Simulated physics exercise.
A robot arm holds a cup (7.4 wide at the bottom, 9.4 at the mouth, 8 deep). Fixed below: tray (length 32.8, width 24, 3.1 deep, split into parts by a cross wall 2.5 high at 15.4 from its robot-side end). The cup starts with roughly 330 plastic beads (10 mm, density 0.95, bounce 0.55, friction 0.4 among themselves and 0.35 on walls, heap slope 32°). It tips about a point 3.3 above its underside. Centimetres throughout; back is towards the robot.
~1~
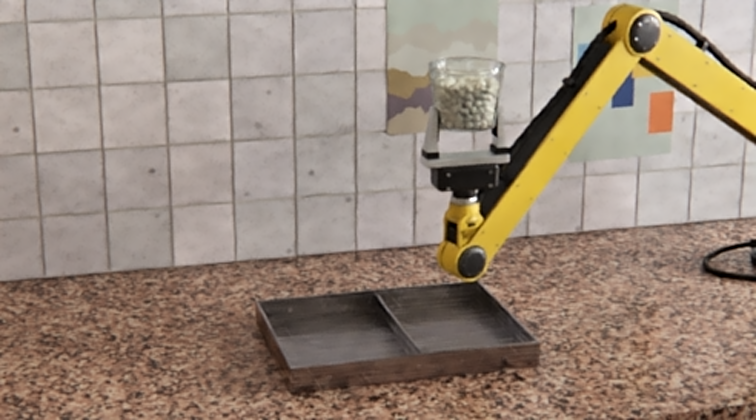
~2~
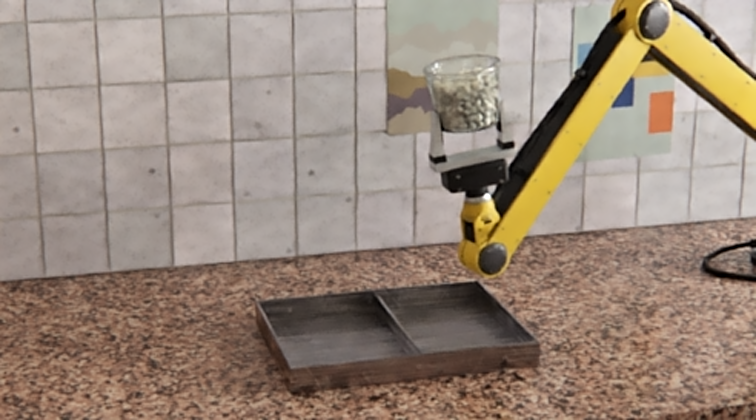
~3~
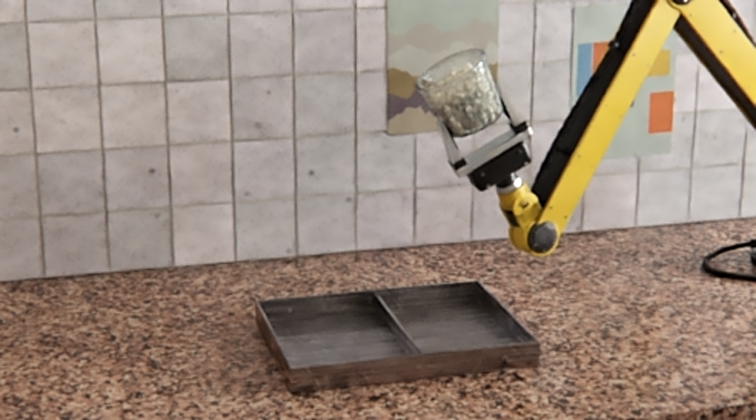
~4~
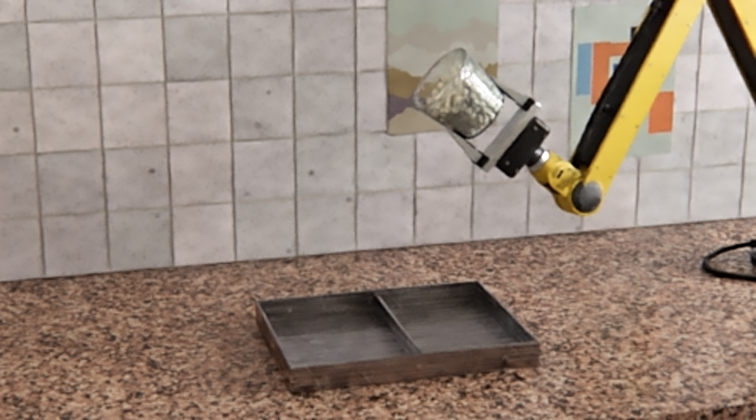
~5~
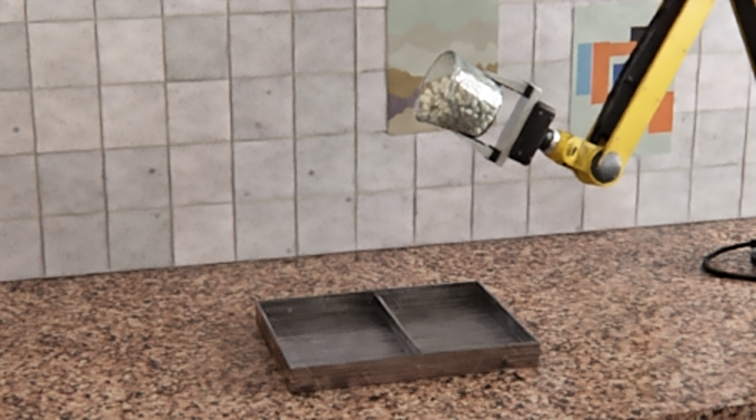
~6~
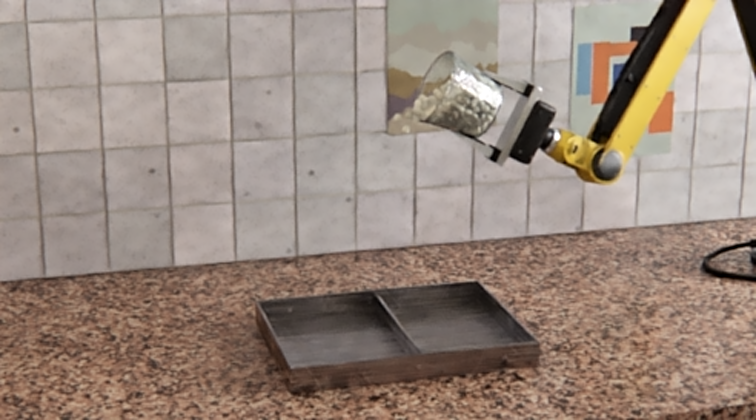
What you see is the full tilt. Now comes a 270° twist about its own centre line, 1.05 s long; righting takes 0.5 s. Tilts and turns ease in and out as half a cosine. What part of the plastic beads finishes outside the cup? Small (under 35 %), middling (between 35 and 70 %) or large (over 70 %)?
Outside the cup the share is small, under 35 %.
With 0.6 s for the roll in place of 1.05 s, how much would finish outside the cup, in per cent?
It would be near 10 per cent.
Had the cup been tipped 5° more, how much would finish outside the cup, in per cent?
In that case some 30 per cent.
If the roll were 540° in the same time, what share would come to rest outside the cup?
In that case some 15 per cent.
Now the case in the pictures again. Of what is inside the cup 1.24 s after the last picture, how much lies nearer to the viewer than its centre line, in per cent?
Roughly 60 per cent.
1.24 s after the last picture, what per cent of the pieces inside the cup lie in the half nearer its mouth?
Roughly 40 per cent.
Then, 0.62 s on, tipped 63°, highest piece 37 above the table; 303 in the cup, 10 in the far-side part, 18 in flight or on a rim.
Then, 1.24 s on, tipped 43°, highest piece 36 above the table; 276 in the cup, 39 in the far-side part, 4 in the robot-side part, 4 on the table or floor, 8 in flight or on a rim.
Then, 1.75 s on, upright, highest piece 38 above the table; 276 in the cup, 43 in the far-side part, 6 in the robot-side part, 6 on the table or floor.
Then, 2.45 s on, upright, highest piece 38 above the table; 276 in the cup, 43 in the far-side part, 6 in the robot-side part, 6 on the table or floor.
In the end, 276 in the cup, 43 in the far-side part, 6 in the robot-side part, 6 on the table or floor. That is 17 % outside the cup.
